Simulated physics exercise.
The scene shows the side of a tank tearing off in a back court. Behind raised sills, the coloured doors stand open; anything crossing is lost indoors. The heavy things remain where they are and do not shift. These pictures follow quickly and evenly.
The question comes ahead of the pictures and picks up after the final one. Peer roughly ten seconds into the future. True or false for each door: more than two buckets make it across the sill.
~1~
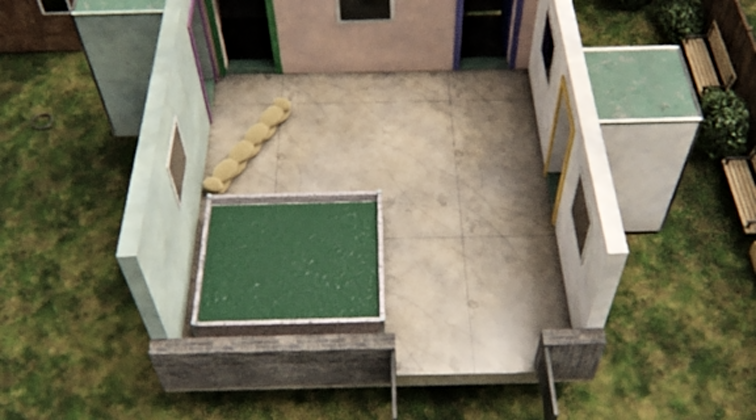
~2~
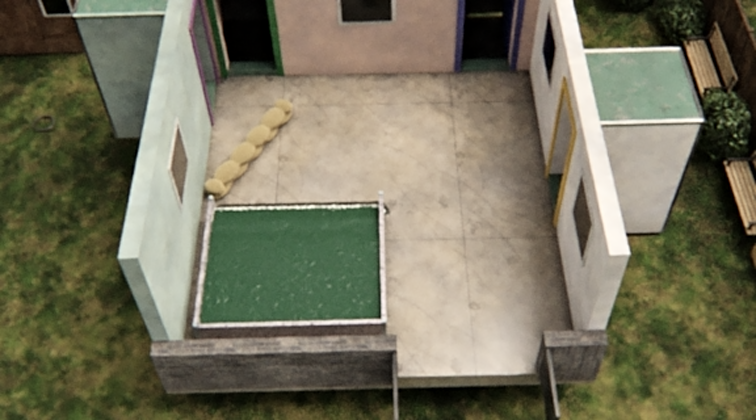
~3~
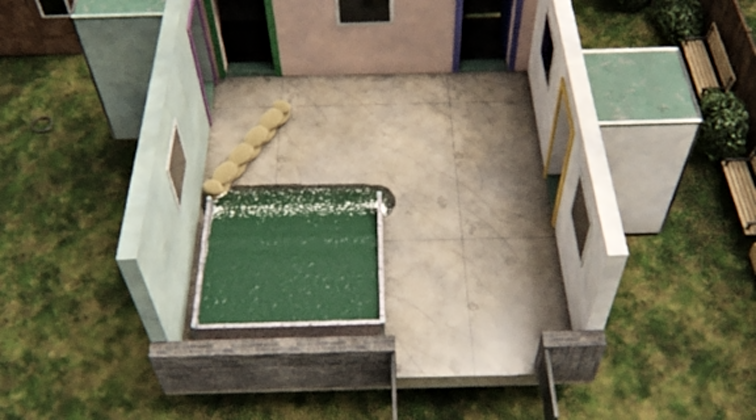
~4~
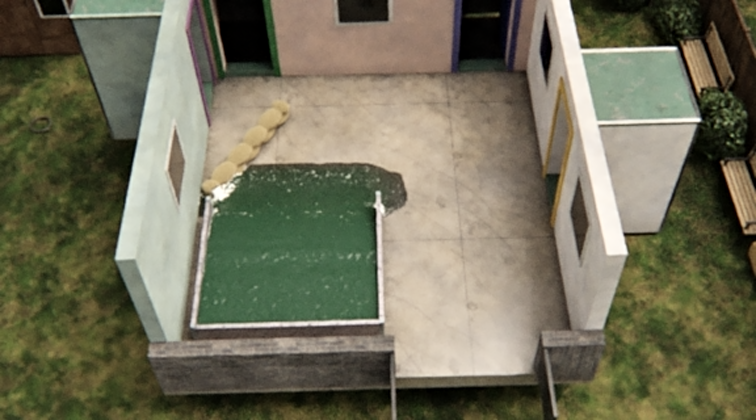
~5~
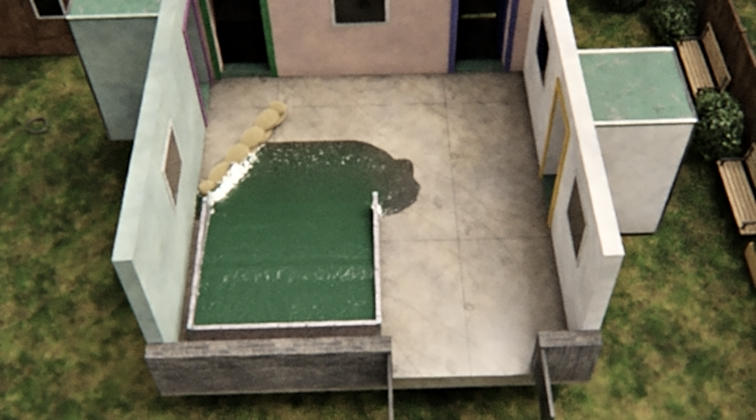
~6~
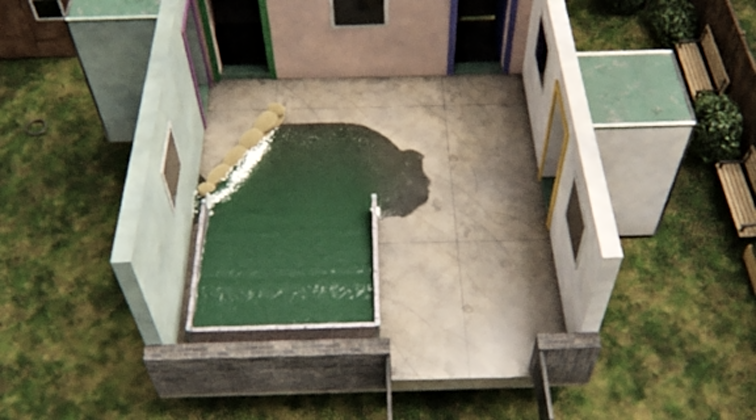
Green door: False; blue door: True; yellow door: False; purple door: False.
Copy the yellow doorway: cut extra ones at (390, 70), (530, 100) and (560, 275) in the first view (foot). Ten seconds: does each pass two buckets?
Result, in listed order - gets past the limit, gets past the limit, doesn't reach the limit.
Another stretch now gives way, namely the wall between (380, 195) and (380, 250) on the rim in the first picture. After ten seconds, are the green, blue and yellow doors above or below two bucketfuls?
Taking them in turn, the green door undershoots, the blue door overshoots, and the yellow door overshoots.
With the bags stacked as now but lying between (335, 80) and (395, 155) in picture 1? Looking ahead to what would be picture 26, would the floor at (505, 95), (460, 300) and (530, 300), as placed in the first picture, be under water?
Going in the order you gave, that's waterlogged, then left unsoaked, then left unsoaked.
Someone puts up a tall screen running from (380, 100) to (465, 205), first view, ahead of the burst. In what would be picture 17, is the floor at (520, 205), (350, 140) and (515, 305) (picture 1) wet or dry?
In turn: Not flooded, under water, clear.
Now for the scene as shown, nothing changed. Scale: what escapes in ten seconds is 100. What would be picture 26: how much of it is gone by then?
My figure is about 0 in a hundred.
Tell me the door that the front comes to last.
That would be the yellow-painted one.
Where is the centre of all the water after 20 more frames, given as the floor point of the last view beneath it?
At about (340, 176).
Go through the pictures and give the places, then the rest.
In the first frame, still water in the open tank at (292, 258).
In the second frame, the front is at a hidden place, out from the gap on the open tank's far side.
In the third frame, water pours out on the open tank's far side and has run to (389, 198).
In the fourth frame, the front is at (394, 178), out from the gap on the open tank's far side.
In the fifth frame, the front is at (405, 168), out from the gap on the open tank's far side.
In the sixth frame, water pours out on the open tank's far side and has run to (410, 156).
A moment on, water covers 35 % of the floor; the green door not reached, the blue door not reached, the yellow door not reached, the purple door not reached.
Next, water covers 45 % of the floor; the green door wet at the sill, nothing in, the blue door wet at the sill, nothing in, the yellow door not reached, the purple door not reached.
Then, water covers 55 % of the floor; the green door wet at the sill, nothing in, the blue door under two buckets in, the yellow door not reached, the purple door wet at the sill, nothing in.
Later, water covers 95 % of the floor; the green door wet at the sill, nothing in, the blue door far over two buckets in, the yellow door wet at the sill, nothing in, the purple door under two buckets in.
In the end, water covers 95 % of the floor; the green door wet at the sill, nothing in, the blue door far over two buckets in, the yellow door wet at the sill, nothing in, the purple door under two buckets in.
